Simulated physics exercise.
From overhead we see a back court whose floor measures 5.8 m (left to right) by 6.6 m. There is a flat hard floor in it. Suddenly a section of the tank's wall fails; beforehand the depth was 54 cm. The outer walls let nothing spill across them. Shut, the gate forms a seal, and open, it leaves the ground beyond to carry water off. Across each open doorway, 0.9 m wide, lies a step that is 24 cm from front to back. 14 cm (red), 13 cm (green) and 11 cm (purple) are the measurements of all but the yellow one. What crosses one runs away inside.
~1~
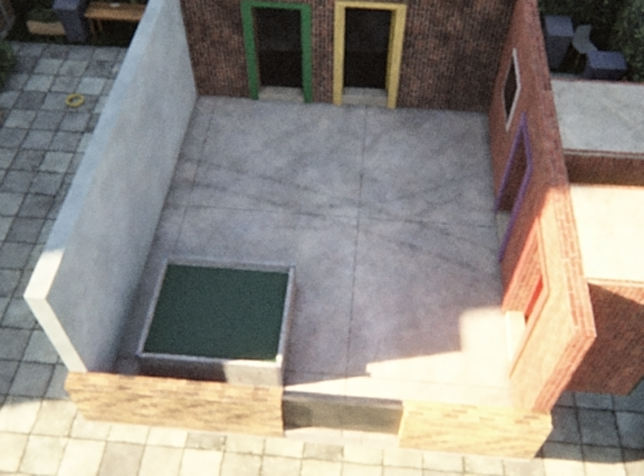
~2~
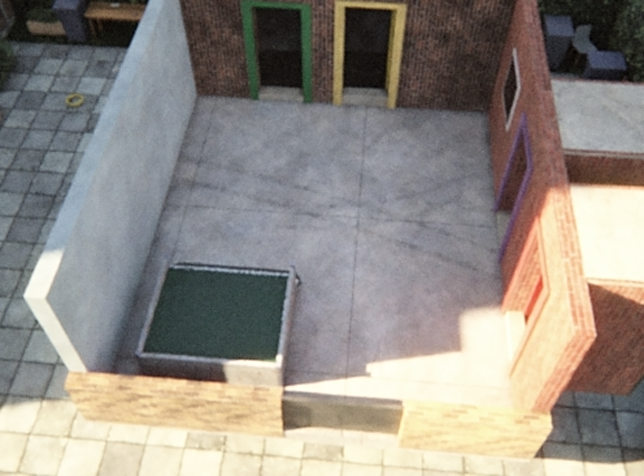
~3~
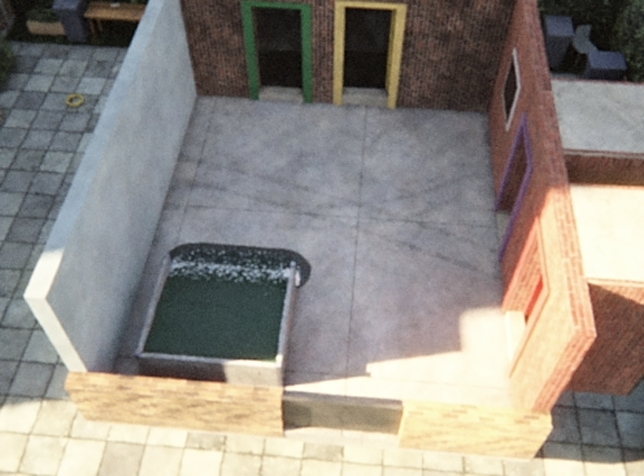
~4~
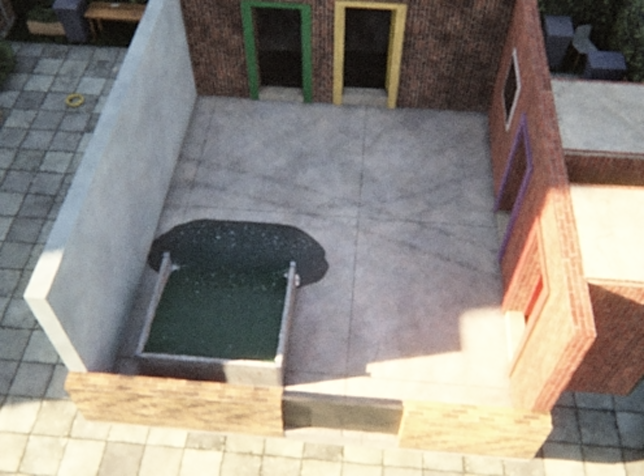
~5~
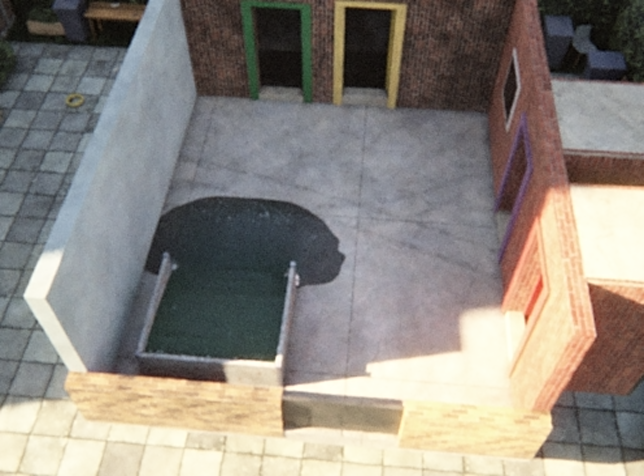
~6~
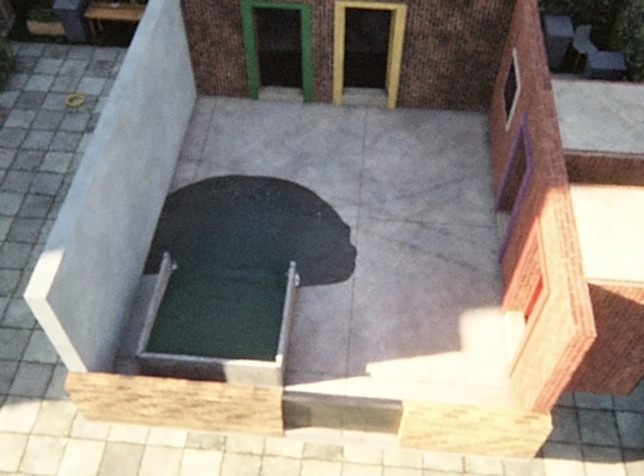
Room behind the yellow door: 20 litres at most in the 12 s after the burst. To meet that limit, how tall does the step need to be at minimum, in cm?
At least 10.5 cm or so.
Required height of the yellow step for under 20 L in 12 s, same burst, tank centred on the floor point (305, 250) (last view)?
New minimum height: Approx. 20 cm.
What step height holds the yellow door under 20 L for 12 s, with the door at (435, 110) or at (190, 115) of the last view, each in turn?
Minimums: About 7.5 cm and 18 cm.
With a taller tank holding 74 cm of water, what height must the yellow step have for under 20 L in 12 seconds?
About 15 centimetres.
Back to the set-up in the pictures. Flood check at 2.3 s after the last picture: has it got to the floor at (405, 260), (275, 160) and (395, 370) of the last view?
In turn: Dry, flooded, dry.
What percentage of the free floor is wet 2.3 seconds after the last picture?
Around 55 per cent of the free floor.
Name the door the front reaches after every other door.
That would be the red door.
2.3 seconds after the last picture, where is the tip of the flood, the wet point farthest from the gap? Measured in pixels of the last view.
The farthest wet point is roughly at (469, 115) in the last view.
Then, 0.7 s after the last picture water covers 40 % of the floor, deepest (20 cm) near (211, 271); it has not reached the yellow door.
Then, 2.3 s after the last picture water covers 55 % of the floor, deepest (28 cm) near (218, 118); 16 cm at the yellow door, 0 litres in over its 23 cm step.
Then, 11.3 s after the last picture water covers 100 % of the floor, deepest (12 cm) near (105, 399); 5 cm at the yellow door, 0 litres in over its 23 cm step.
At the yellow door as built, the water peaked near 17 cm, 1.9 s after the last picture.
Run again over the same 12 s with other heights there, 31 litres in over 9 cm, 11 litres over 12 cm. The limit of 20 litres is kept from about 10.5 cm up.
